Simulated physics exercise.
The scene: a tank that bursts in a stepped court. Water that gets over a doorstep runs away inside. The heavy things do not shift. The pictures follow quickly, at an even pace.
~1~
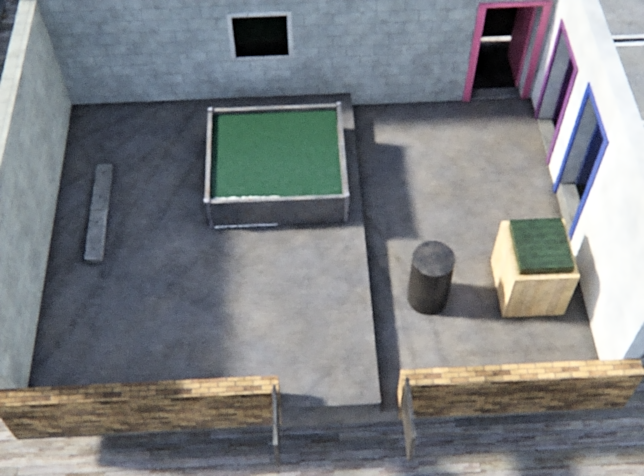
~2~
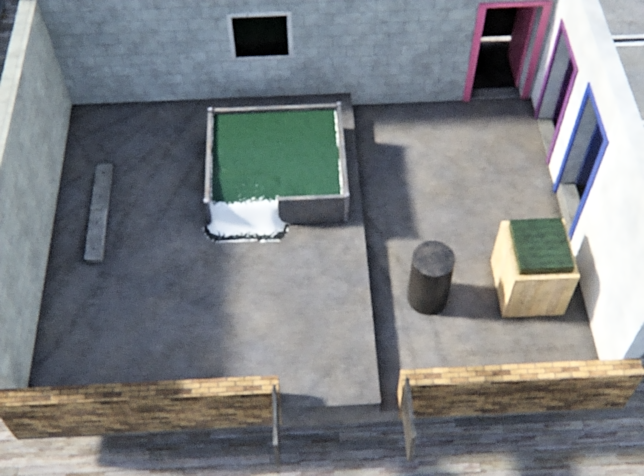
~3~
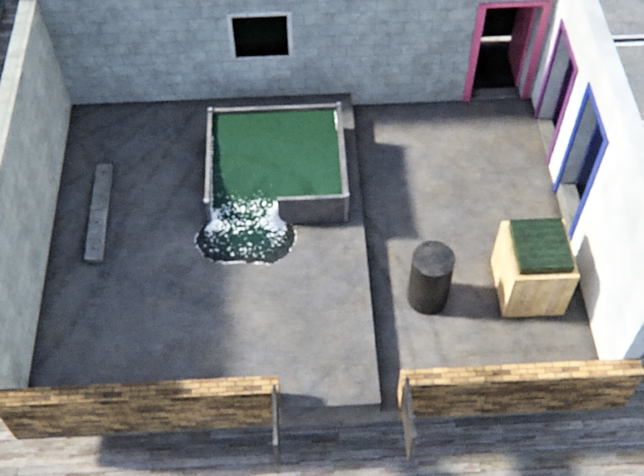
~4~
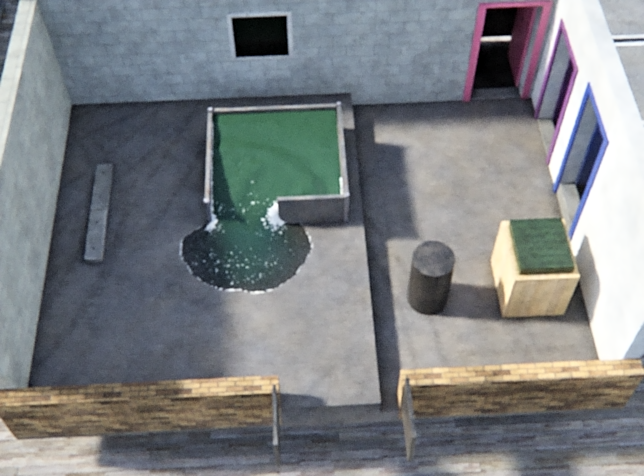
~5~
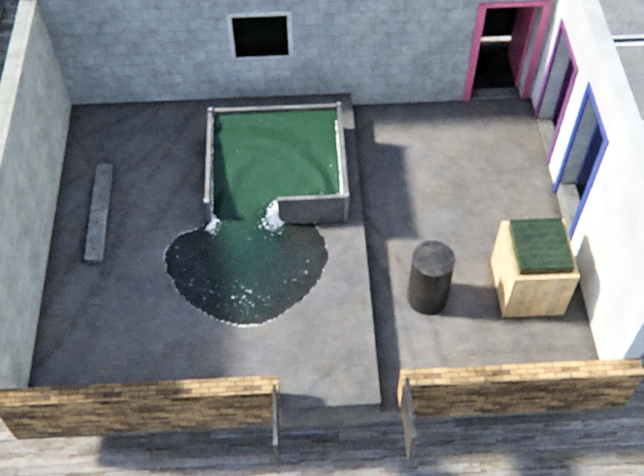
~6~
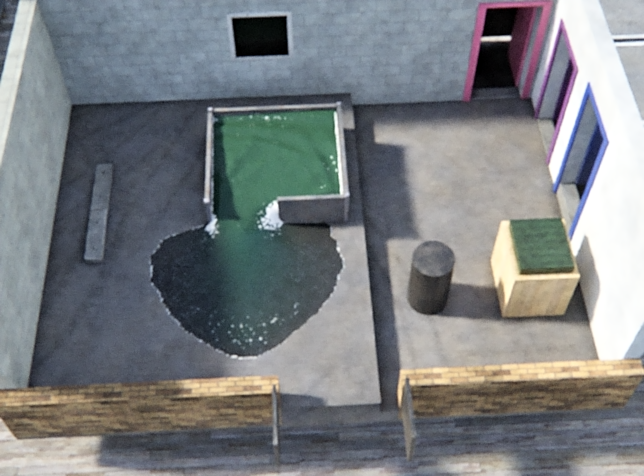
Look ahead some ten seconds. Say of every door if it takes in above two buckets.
One by one: The blue door admits no more than that; the pink door admits no more than that; the purple door admits no more than that.
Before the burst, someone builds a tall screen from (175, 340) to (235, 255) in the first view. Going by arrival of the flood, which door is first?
First comes the blue door.
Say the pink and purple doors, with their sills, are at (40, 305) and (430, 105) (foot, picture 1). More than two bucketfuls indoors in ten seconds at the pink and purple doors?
One by one: The pink door is over, the purple door keeps below it.
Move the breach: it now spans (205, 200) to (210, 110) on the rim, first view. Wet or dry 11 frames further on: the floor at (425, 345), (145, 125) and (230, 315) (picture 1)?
In turn: No water, awash, no water.
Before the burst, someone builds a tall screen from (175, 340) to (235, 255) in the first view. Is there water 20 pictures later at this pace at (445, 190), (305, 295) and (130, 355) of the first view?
As listed: Not flooded, under water, wet.
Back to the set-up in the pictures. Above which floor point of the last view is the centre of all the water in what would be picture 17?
Close to (247, 239).
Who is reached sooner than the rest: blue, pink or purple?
That is the blue-painted one.
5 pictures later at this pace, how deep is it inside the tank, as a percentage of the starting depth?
About 70 per cent.
A moment on, water covers 20 % of the floor; the blue door not reached, the pink door not reached, the purple door not reached.
Next, water covers 30 % of the floor; the blue door not reached, the pink door not reached, the purple door not reached.
Then, water covers 30 % of the floor; the blue door not reached, the pink door not reached, the purple door not reached.
Later, water covers 50 % of the floor; the blue door not reached, the pink door not reached, the purple door not reached.
In the end, water covers 65 % of the floor; the blue door wet at the sill, nothing in, the pink door not reached, the purple door not reached.
